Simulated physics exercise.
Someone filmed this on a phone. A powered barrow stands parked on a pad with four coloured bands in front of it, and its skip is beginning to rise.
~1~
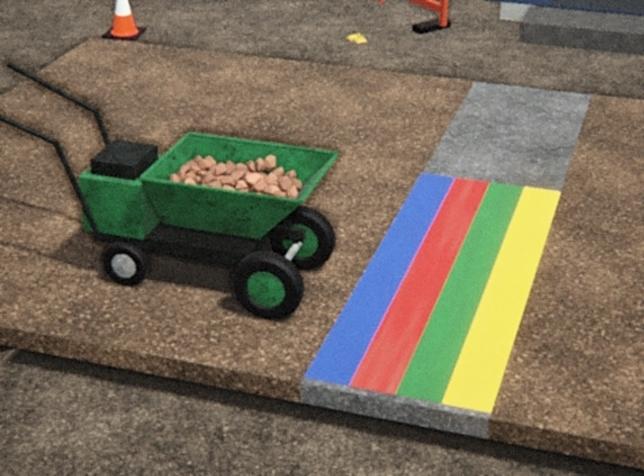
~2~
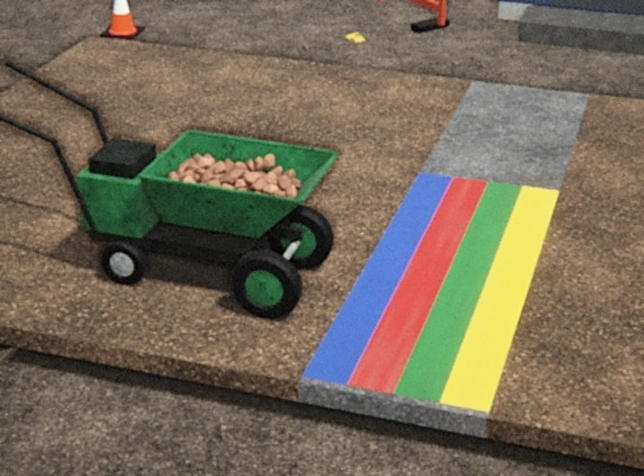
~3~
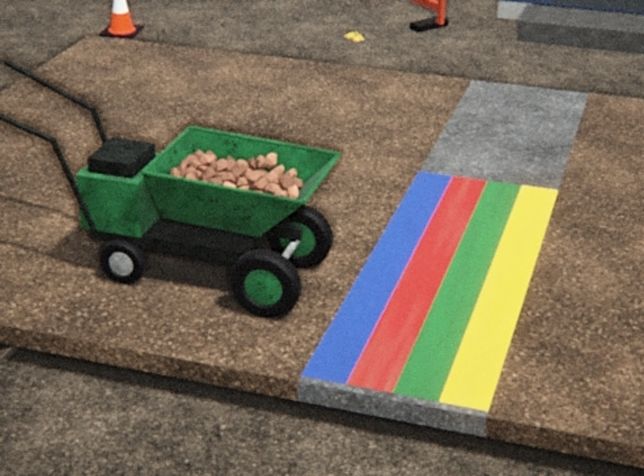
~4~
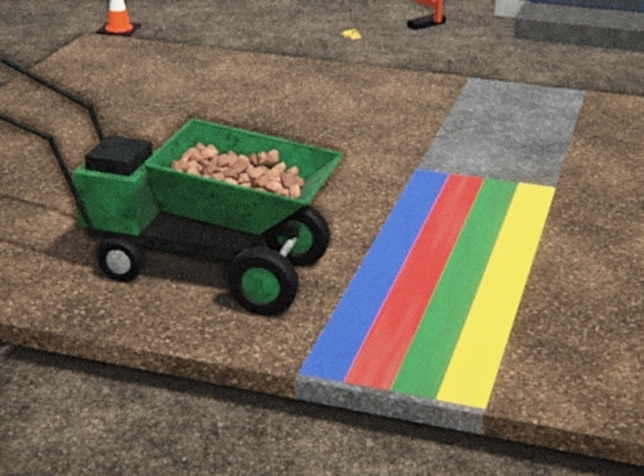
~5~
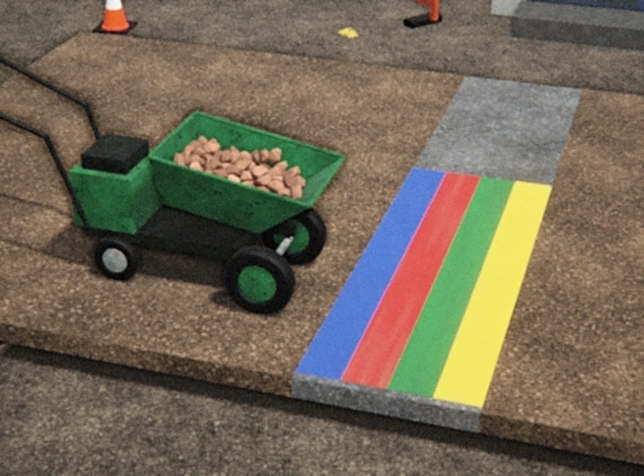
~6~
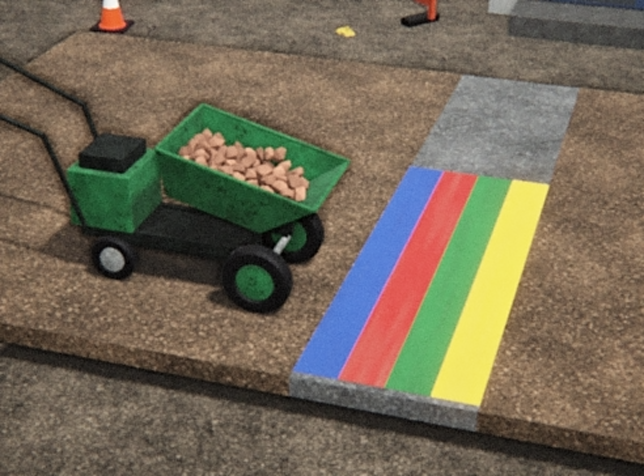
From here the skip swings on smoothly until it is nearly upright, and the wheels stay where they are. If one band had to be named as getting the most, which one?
I would name red.
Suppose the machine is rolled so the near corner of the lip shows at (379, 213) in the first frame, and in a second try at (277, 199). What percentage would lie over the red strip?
About 0 per cent, then about 40 per cent.
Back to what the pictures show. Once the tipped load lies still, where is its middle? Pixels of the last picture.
Roughly at (417, 304).
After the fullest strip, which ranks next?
The green one.
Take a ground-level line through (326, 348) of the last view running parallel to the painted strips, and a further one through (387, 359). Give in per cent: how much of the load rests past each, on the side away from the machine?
I reckon some 80 per cent and some 50 per cent.
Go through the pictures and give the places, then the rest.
Lip of the skip near (301, 202), level; top of the load near (223, 182), lumps of rubble; blue strip near (342, 352); red strip near (386, 360); green strip near (431, 368); yellow strip near (477, 376), in the first frame.
Lip of the skip near (300, 202), level; top of the load near (222, 181), in the second frame.
Lip of the skip near (303, 203), tipped barely; top of the load near (224, 179), in the third frame.
Lip of the skip near (306, 203), tipped a little; top of the load near (217, 170), in the fourth frame.
Lip of the skip near (309, 206), tipped a little; top of the load near (219, 166), in the fifth frame.
Lip of the skip near (314, 211), tipped clearly; top of the load near (213, 167); blue strip near (331, 345); red strip near (375, 353); green strip near (420, 361); yellow strip near (466, 369), in the sixth frame.
Shortly afterwards, skip tipped steeply; the whole lot in the skip.
Next, skip tipped right over; the bulk in the skip; near a quarter over the red strip; only a few over the green strip.
Some moments later, skip tipped right over; near a quarter in the skip; only a few over the blue strip; near a third over the red strip; near a quarter over the green strip; a little over the yellow strip; only a few off the paint.
In the end, skip tipped right over; near a quarter in the skip; only a few over the blue strip; near a third over the red strip; near a quarter over the green strip; a little over the yellow strip; only a few off the paint.
